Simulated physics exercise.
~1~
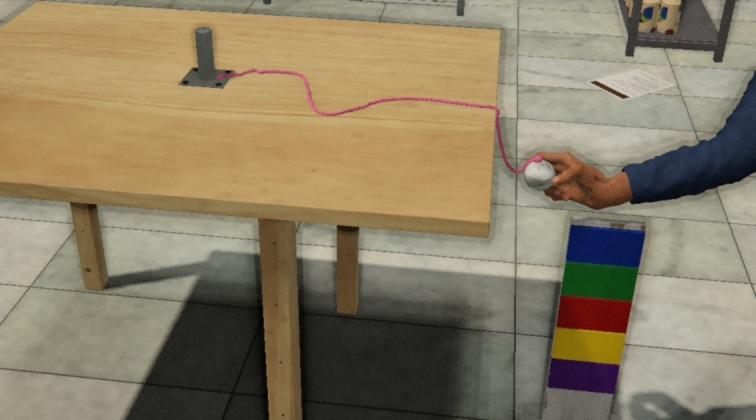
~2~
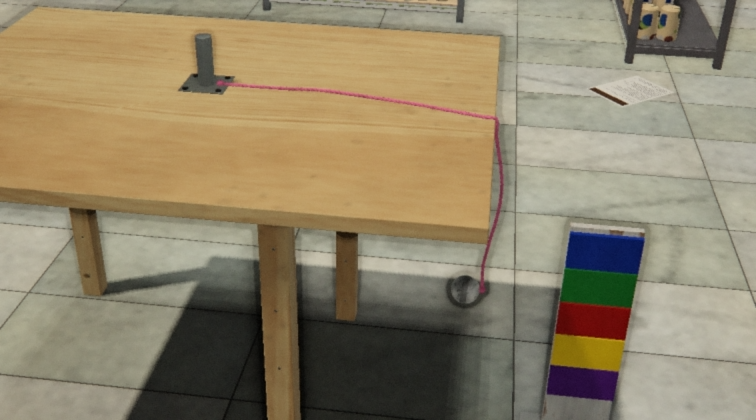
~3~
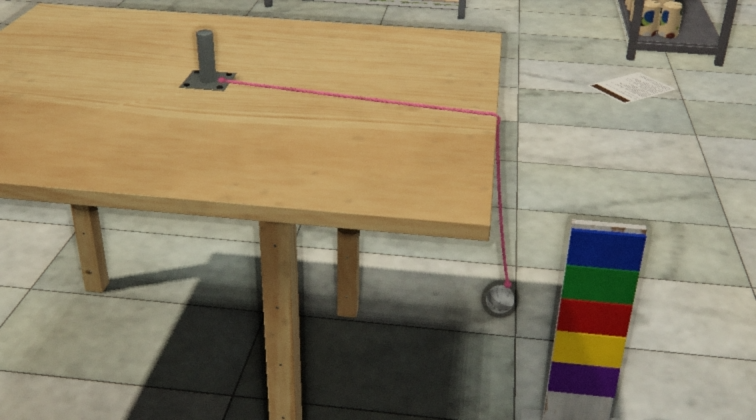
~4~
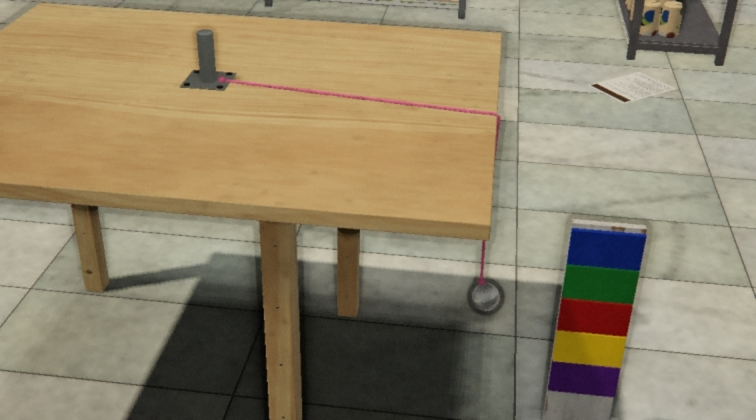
At a wooden table beside a board of coloured bands, a hand held a pale ball tied to a pink cord fixed to a post, then let go, and the ball dropped, swung a little and hung level with the red band.
